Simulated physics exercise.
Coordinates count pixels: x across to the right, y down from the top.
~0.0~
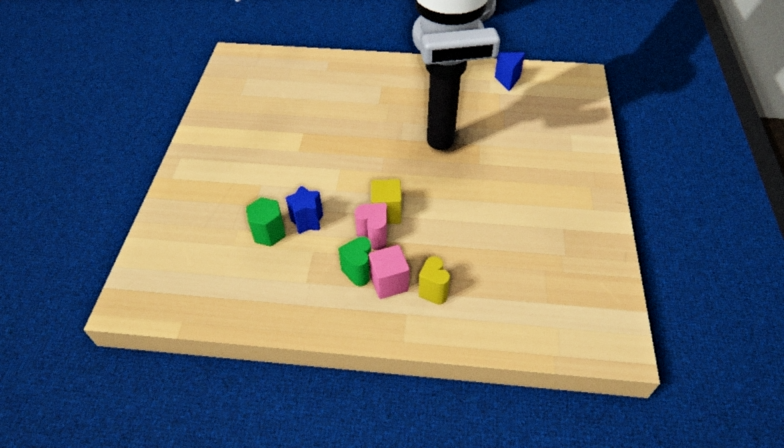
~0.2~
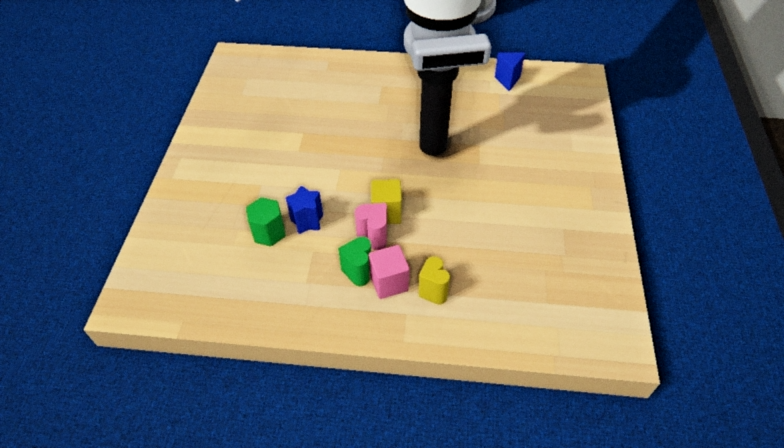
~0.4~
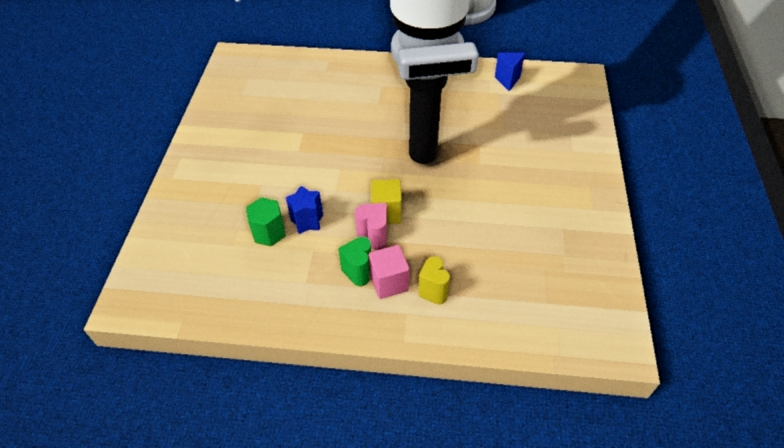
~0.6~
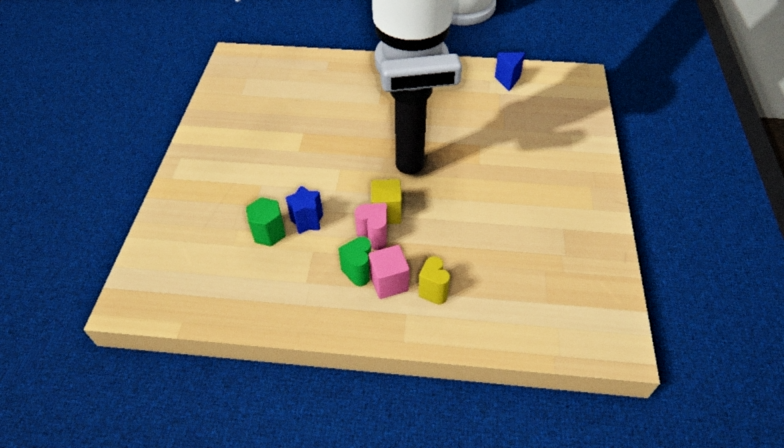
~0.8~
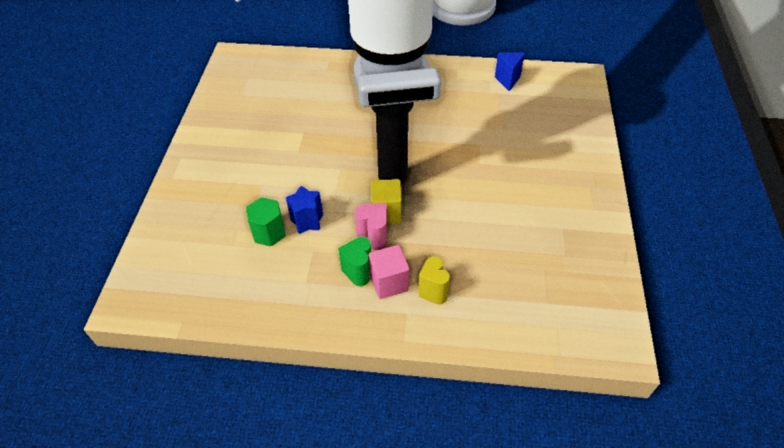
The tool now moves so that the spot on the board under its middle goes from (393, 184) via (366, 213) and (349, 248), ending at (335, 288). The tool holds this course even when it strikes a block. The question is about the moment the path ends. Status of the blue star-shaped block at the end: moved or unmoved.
Left in place.
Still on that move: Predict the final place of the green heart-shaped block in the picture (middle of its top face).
The top centre is at (353, 285).
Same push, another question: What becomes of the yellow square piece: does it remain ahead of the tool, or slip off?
As far as I can tell, the yellow square piece has dropped away to the side or behind.
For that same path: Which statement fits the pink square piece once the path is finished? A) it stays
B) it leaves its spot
That would be B.
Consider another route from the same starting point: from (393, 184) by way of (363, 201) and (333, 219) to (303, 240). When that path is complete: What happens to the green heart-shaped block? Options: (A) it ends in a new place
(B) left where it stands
(B)
What follows on the original path. One third of the way, tool (366, 207); green heart-shaped block (353, 258), turned 20° clockwise; pink heart-shaped block (373, 239); yellow square piece (376, 213), turned 30° anticlockwise; pink square piece (391, 265).
Two thirds of the way, tool (348, 242); green heart-shaped block (350, 264), turned 30° clockwise; pink heart-shaped block (377, 252), turned 20° clockwise; yellow square piece (380, 227), turned 70° anticlockwise; pink square piece (395, 278), turned 30° anticlockwise.
At the end, tool (334, 282); blue star-shaped block in place; green heart-shaped block (353, 285), turned 20° anticlockwise; pink heart-shaped block (377, 252), turned 20° clockwise; yellow square piece (380, 227), turned 70° anticlockwise; pink square piece (395, 278), turned 30° anticlockwise.
